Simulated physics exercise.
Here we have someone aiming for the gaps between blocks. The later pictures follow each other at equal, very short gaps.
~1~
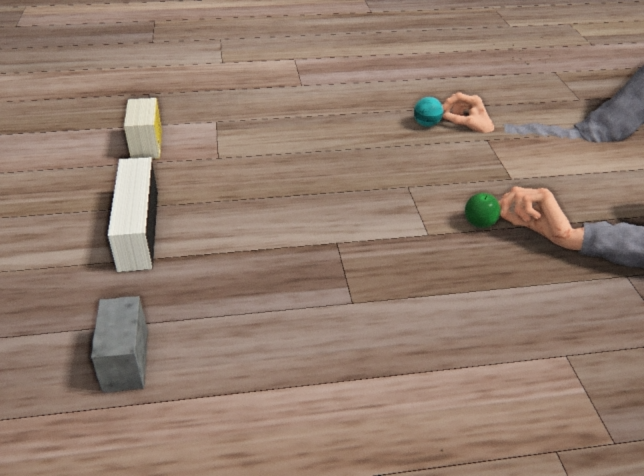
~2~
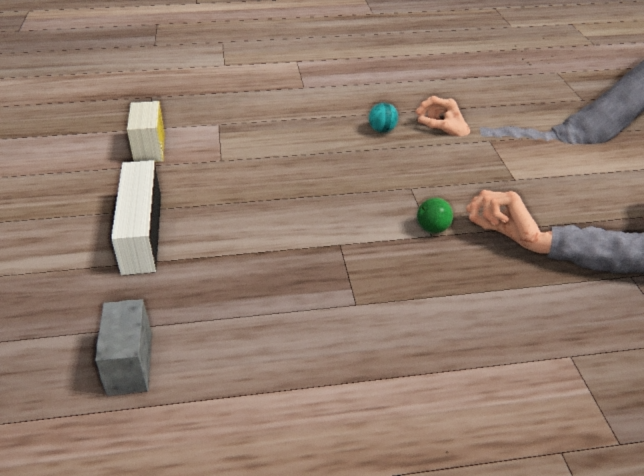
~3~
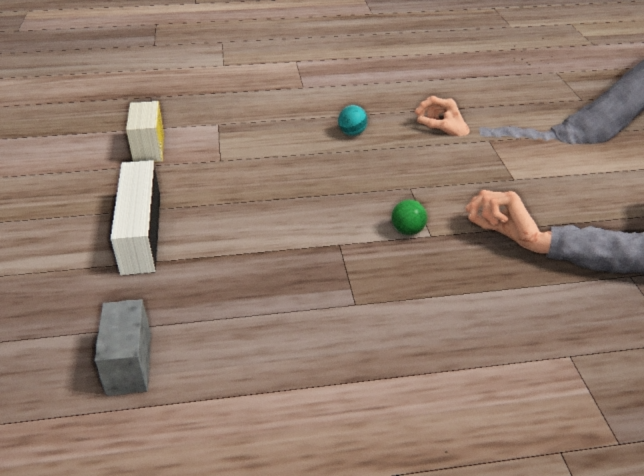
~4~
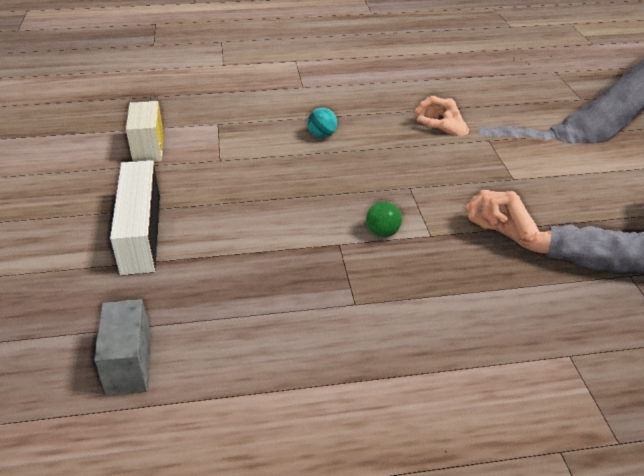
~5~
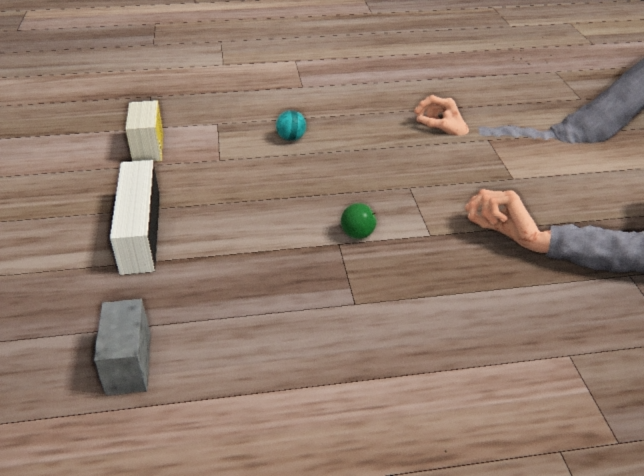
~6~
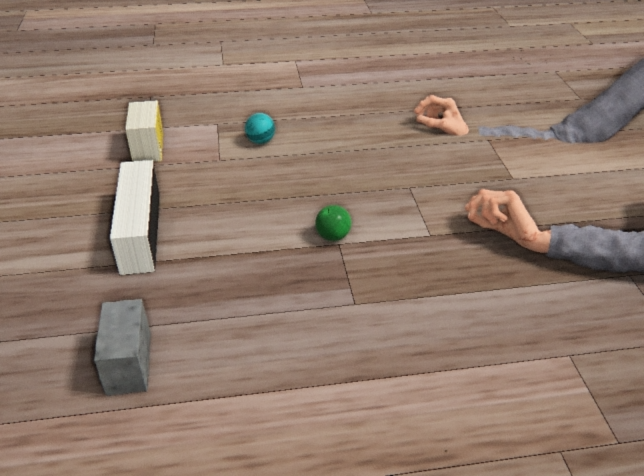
Two hands with grey sleeves reach in from the right over a wood-plank floor, seen from above at an angle. They hold a turquoise ball and, nearer, a round green object, across from a small cream-and-yellow block, a larger white-and-black block and a grey block lined up at left. The hands release both and draw back slightly, then stay still while the round objects roll steadily leftward.
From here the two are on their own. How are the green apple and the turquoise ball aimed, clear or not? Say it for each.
Outcome: The green apple is stopped; the turquoise ball is stopped.
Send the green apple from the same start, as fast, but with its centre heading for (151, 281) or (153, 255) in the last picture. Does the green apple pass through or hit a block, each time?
One after another: It makes the gap; strikes a block.
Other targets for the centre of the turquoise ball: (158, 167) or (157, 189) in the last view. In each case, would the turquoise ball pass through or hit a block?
Try by try, it gets between the blocks; bounces off.
Then, 0.24 s on from there, green apple heading on near (231, 232); turquoise ball coming back near (186, 137).
Then, 0.82 s on from there, green apple coming back near (199, 233); turquoise ball coming back near (221, 140).
In the end, the green apple bounces off; the turquoise ball bounces off.
